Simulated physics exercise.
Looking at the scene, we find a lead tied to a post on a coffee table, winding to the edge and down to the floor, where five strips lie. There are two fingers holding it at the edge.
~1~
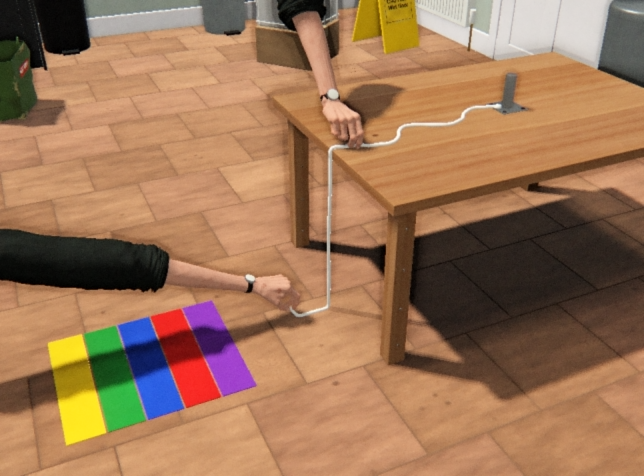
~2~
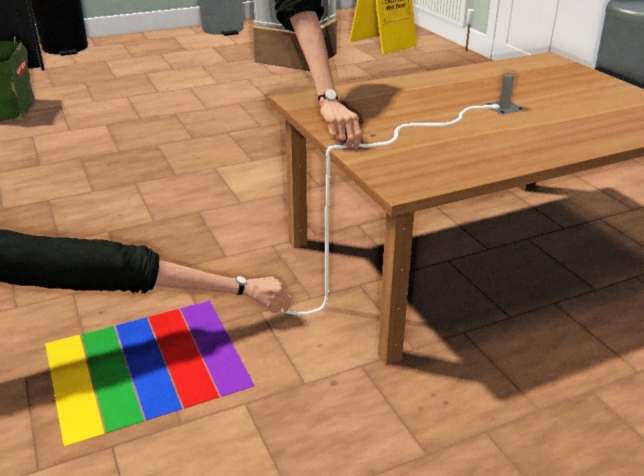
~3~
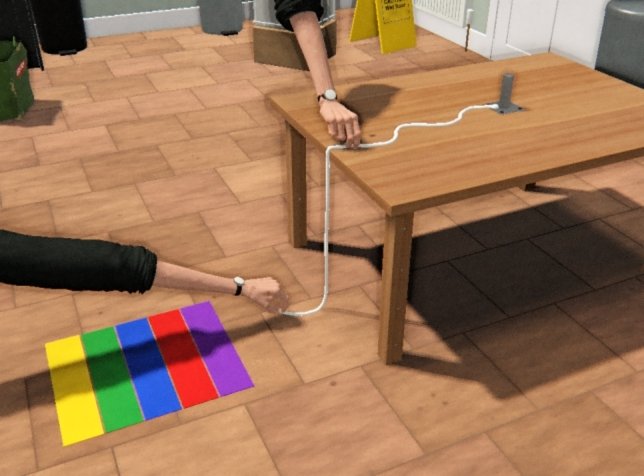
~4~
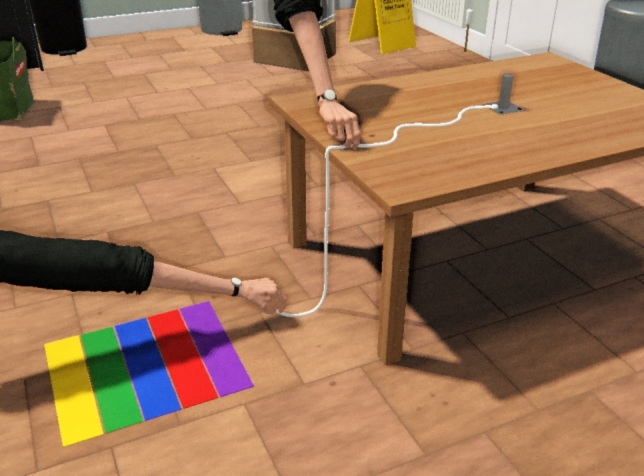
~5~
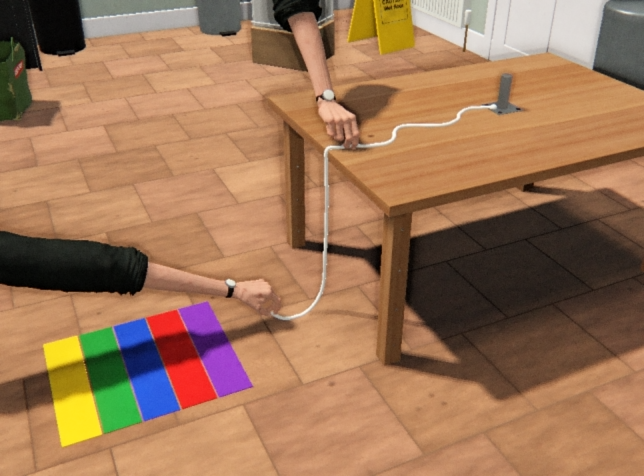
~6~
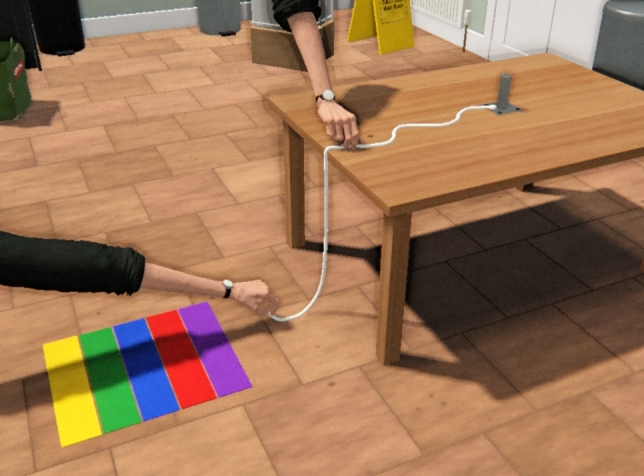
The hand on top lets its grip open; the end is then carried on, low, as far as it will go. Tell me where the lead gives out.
It gives out over the blue strip.
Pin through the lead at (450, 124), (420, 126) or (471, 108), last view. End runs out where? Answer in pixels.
First near (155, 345), then near (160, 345), then near (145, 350).
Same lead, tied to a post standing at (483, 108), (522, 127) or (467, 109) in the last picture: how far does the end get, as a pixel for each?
It works out at around (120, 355), (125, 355) and (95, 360) for the three tries.
A little later, end near (210, 330); over purple.
Next, end near (167, 342); over red.
When it is tight, end near (140, 350); over blue. It halts on the blue strip.
